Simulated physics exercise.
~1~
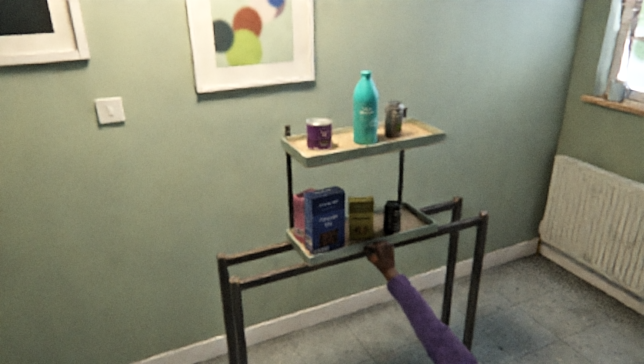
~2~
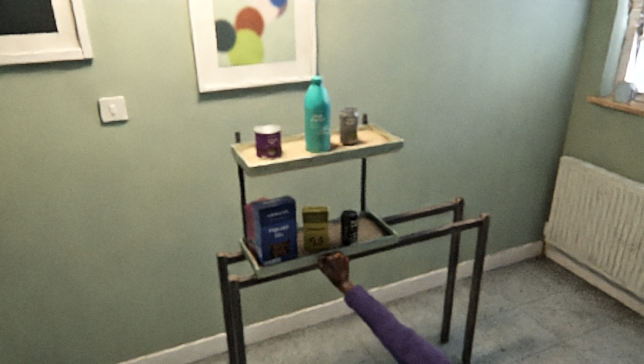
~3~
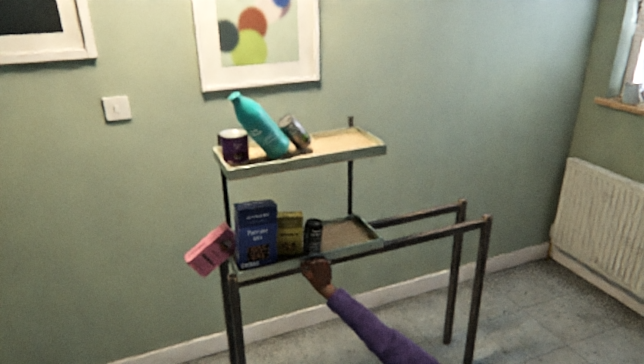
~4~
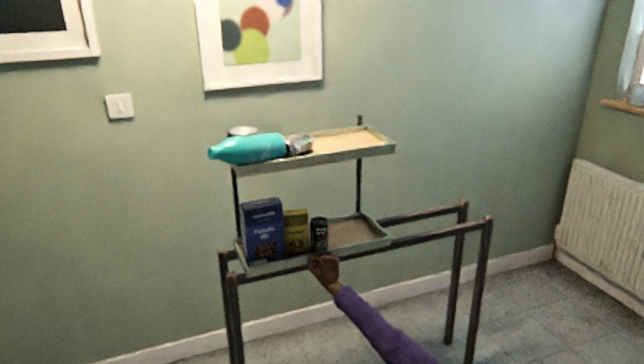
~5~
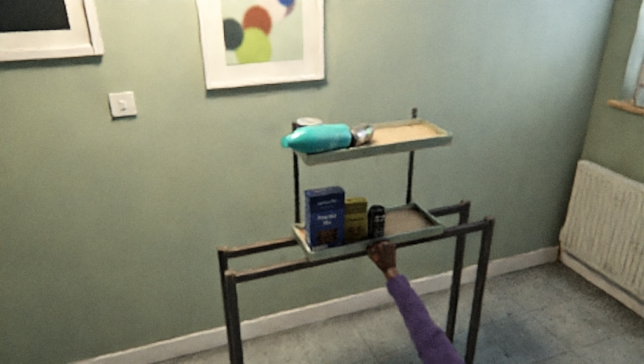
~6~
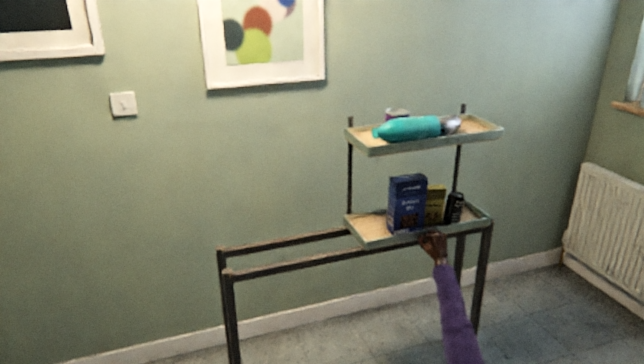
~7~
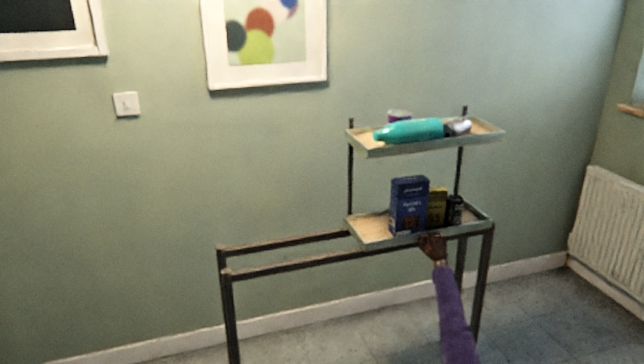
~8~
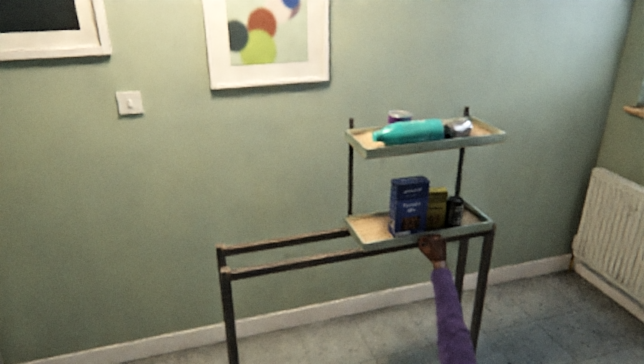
In the video, a hand slides a two-level tray left along a metal frame, and a pink packet tumbles off the left side while a turquoise bottle and grey can topple on the upper shelf. The hand then pushes the tray right, where it stops with both still lying over.
